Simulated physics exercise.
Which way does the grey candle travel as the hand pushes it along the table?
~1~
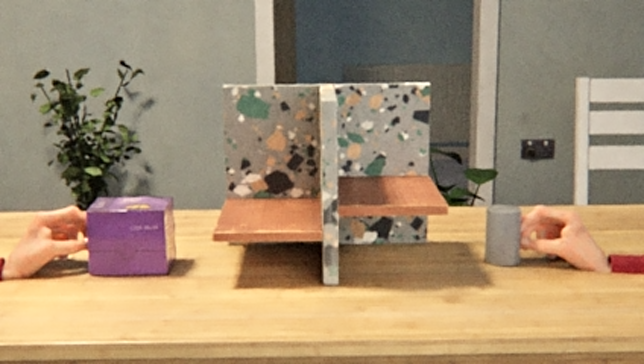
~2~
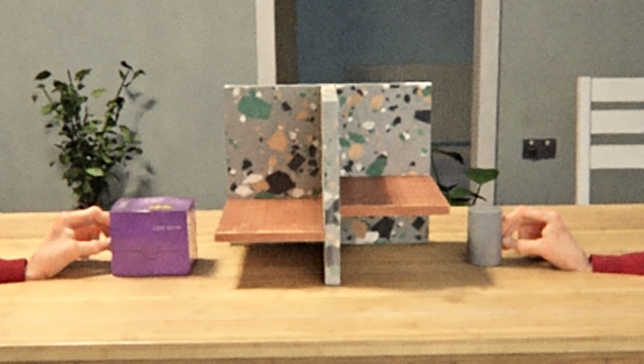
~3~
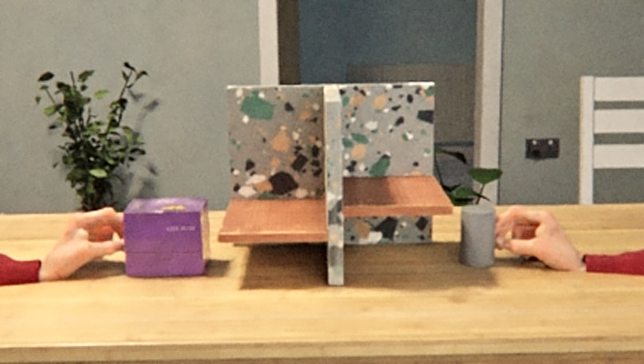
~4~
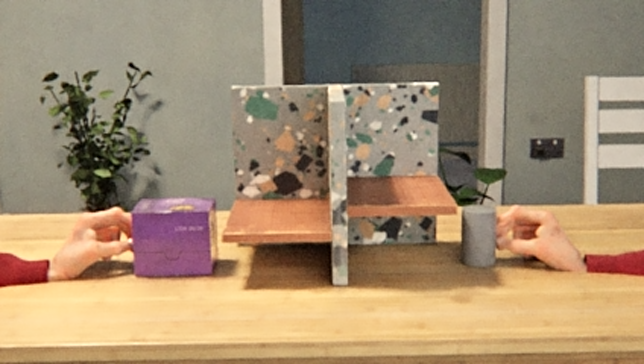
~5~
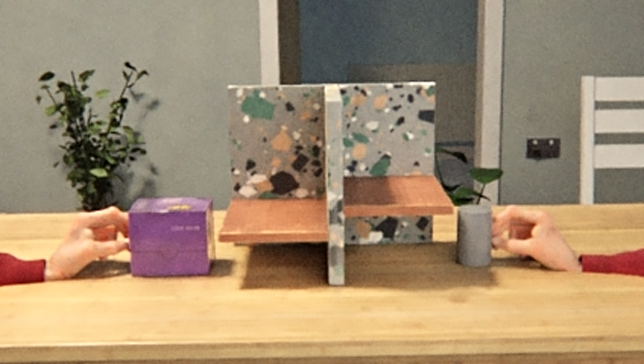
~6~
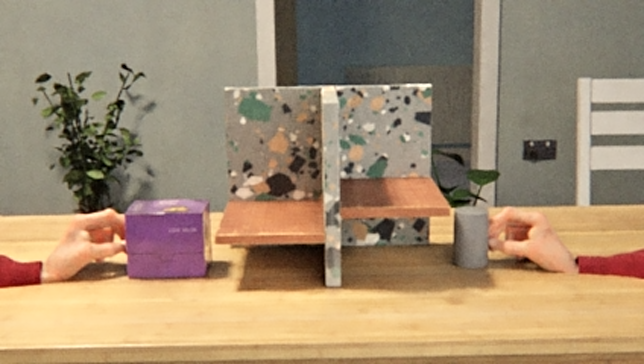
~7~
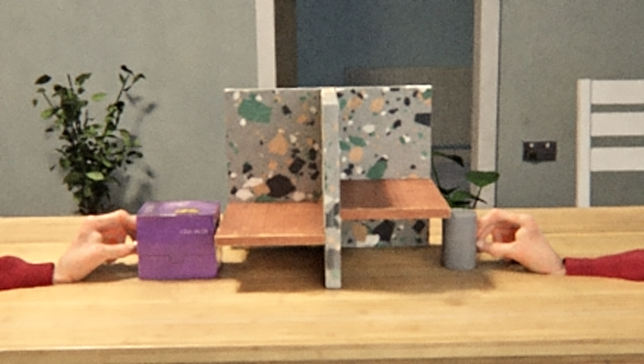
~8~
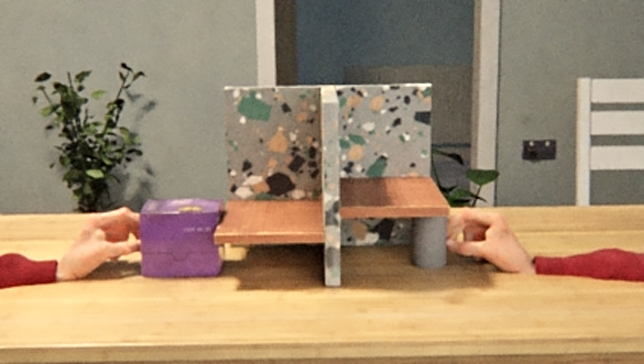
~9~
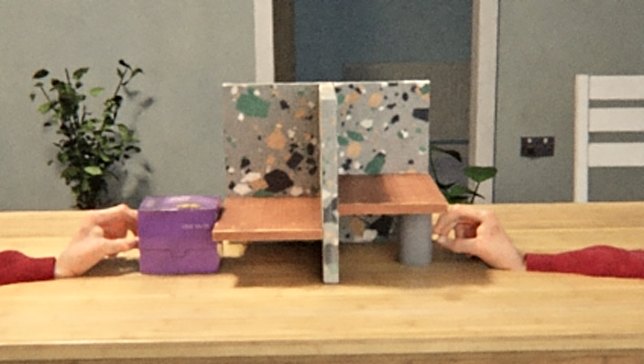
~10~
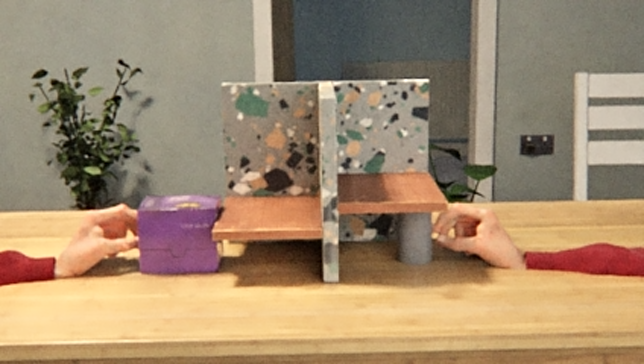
The grey candle moves to the left, going in under the shelf on the right side of the rack.
